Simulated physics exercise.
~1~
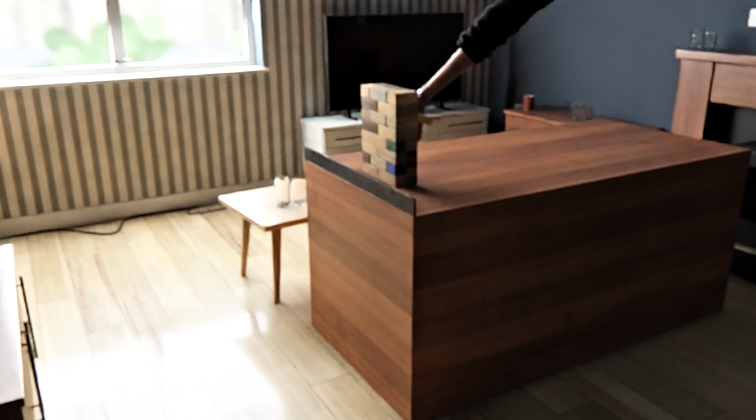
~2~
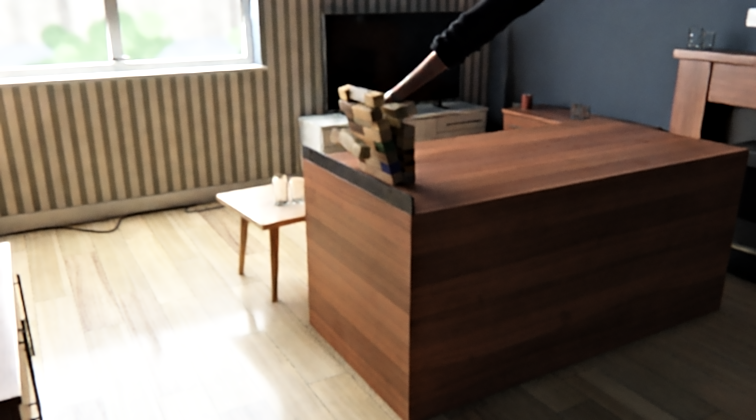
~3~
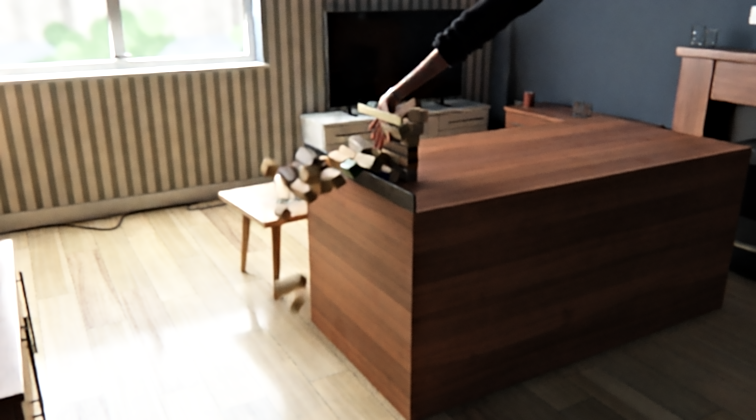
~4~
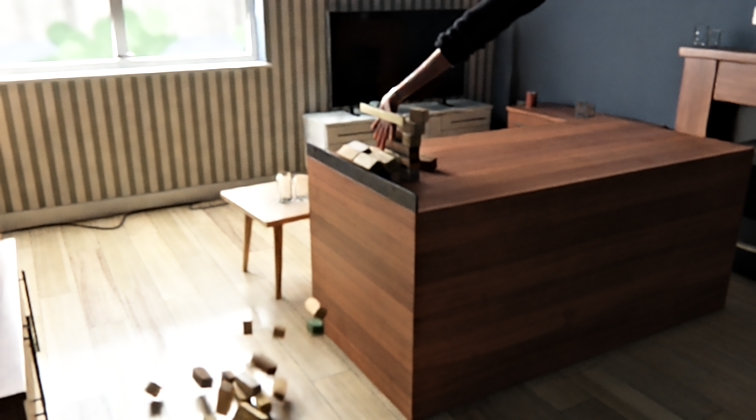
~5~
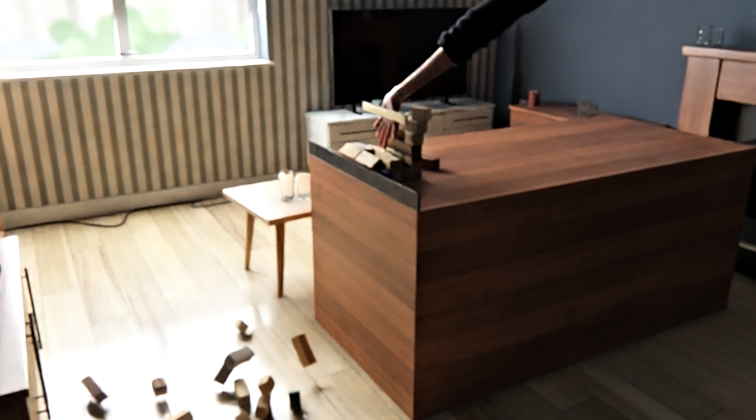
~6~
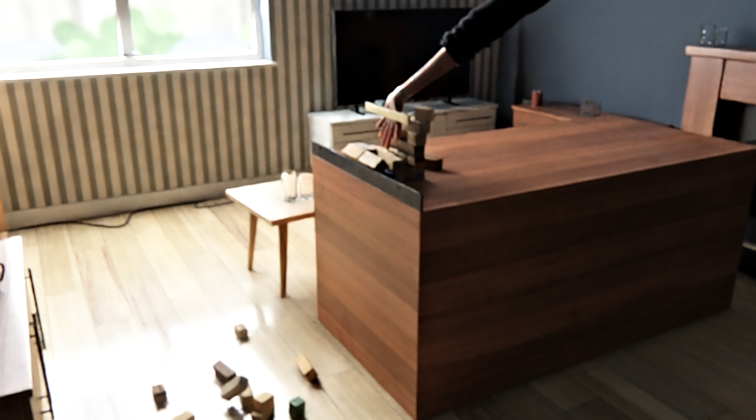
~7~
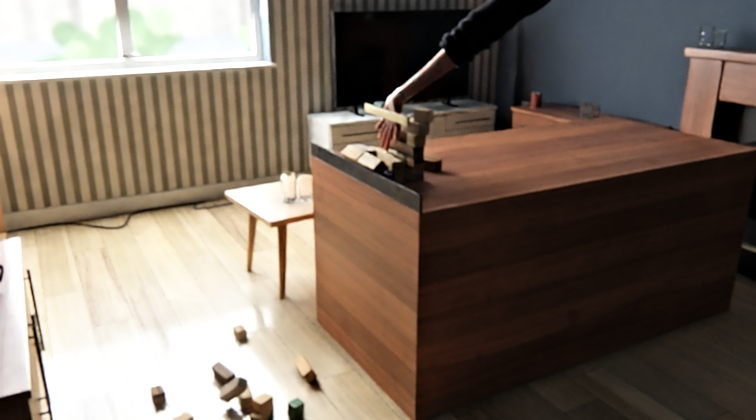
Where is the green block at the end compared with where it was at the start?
At the start the green block is part of the tower standing on the bench. By the end it is lying on the floor, to the left of the bench, among the other fallen blocks.
